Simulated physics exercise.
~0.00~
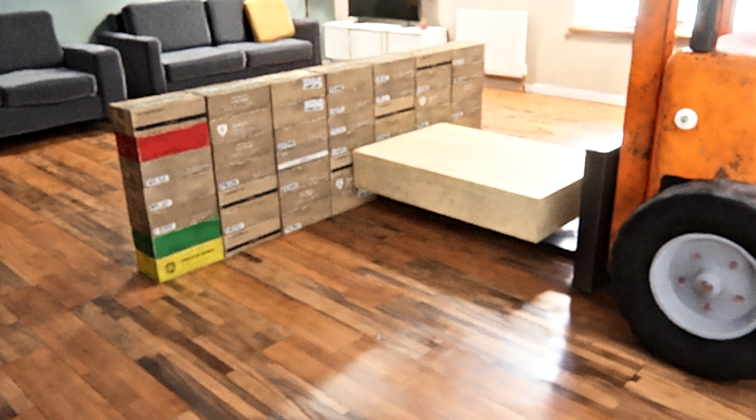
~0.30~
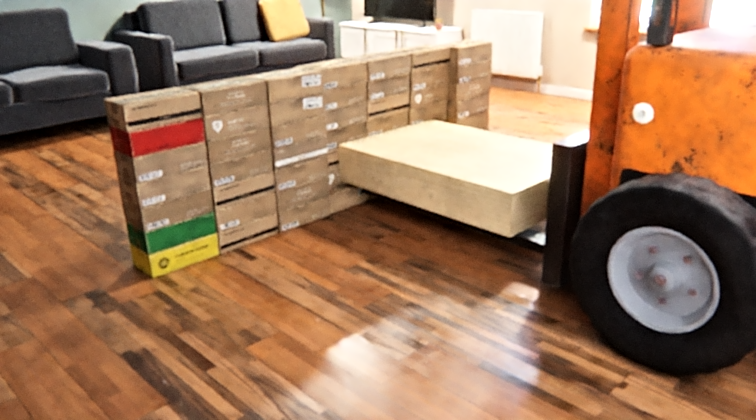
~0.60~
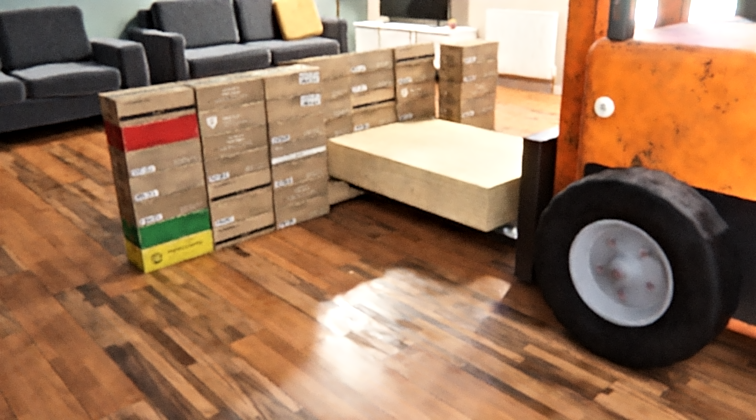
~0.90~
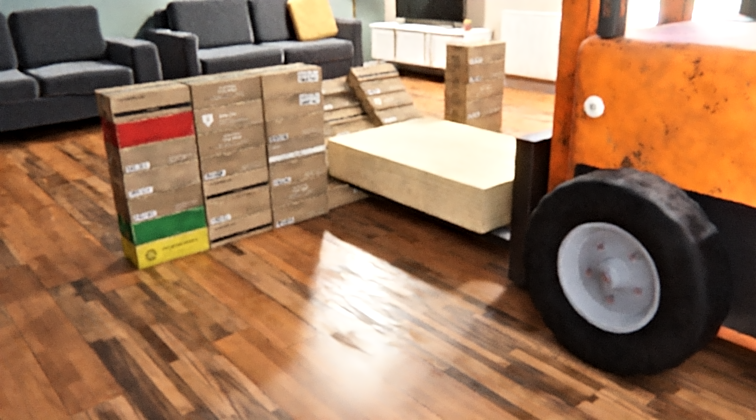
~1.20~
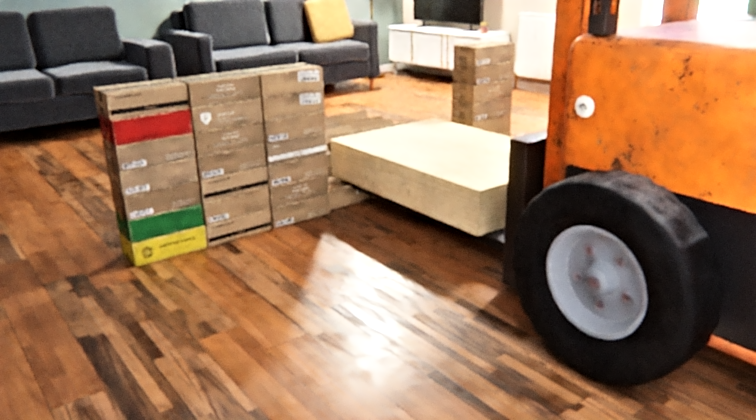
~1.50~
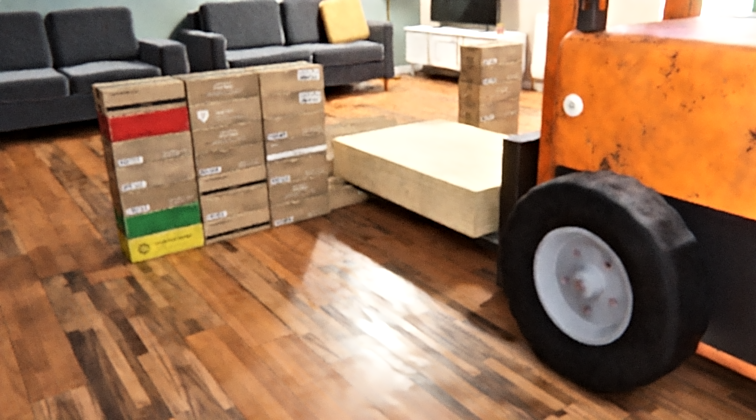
An orange forklift pushed a big pale block into a wall of stacked cardboard boxes, and a section right of the middle tipped back and collapsed behind it, leaving the left part with its red, green and yellow boxes and one far column standing.
